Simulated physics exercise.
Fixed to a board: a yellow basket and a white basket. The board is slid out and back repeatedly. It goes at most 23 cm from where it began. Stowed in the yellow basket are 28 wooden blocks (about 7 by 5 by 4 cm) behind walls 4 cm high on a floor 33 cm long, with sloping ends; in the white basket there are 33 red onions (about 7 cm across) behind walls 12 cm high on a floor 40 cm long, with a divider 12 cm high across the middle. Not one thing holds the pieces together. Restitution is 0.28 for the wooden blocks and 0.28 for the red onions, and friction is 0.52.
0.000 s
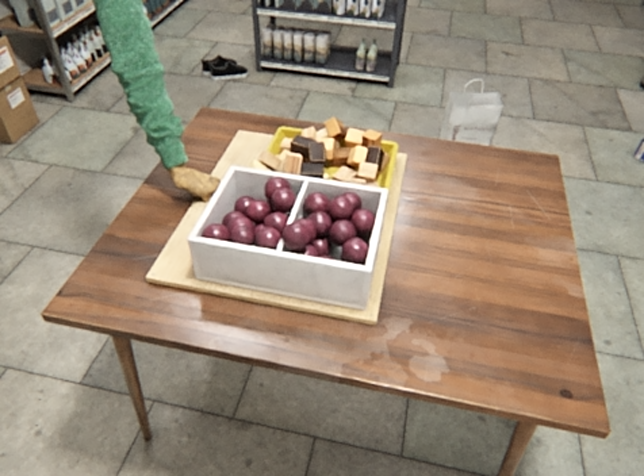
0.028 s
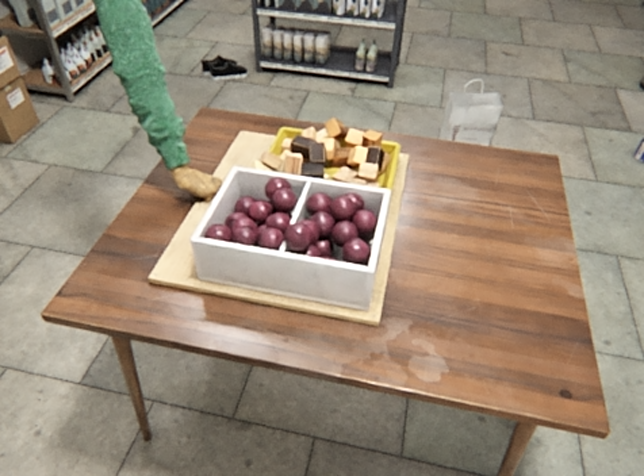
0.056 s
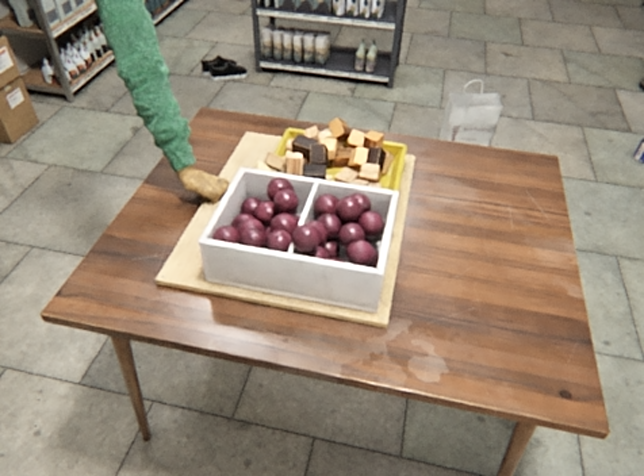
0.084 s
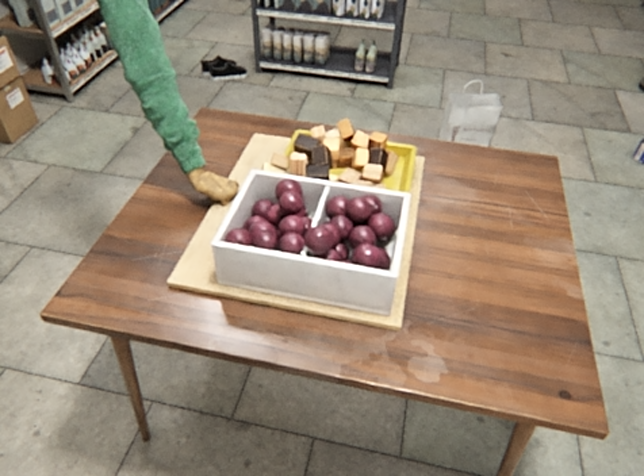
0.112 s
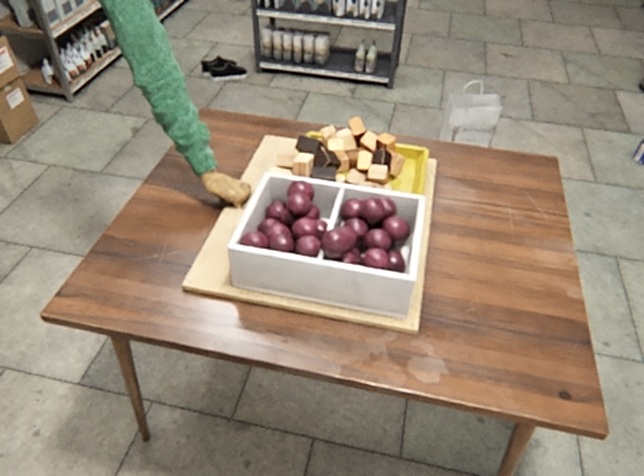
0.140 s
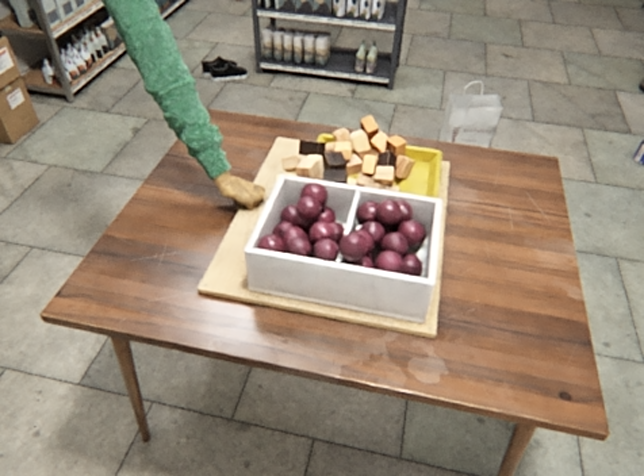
A green-sleeved arm pushes a board carrying a white basket and yellow basket rightward.
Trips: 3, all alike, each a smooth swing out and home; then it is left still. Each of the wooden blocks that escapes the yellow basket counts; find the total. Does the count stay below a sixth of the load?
No, it goes over a sixth.
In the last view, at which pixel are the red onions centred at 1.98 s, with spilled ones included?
Near (307, 245) in pixels.
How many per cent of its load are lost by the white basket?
For the white basket, 5 percent.
After 0.44 s, the yellow basket is down by 7 of 28 and the white basket is down by 1 of 33.
After 0.80 s, the yellow basket is down by 13 of 28 and the white basket is down by 1 of 33.
After 1.32 s, the yellow basket is down by 17 of 28 and the white basket is down by 1 of 33.
Final count (at 1.98 s), the yellow basket is down by 17 of 28 and the white basket is down by 1 of 33. Asked share, 17 of 28, 61 per cent.
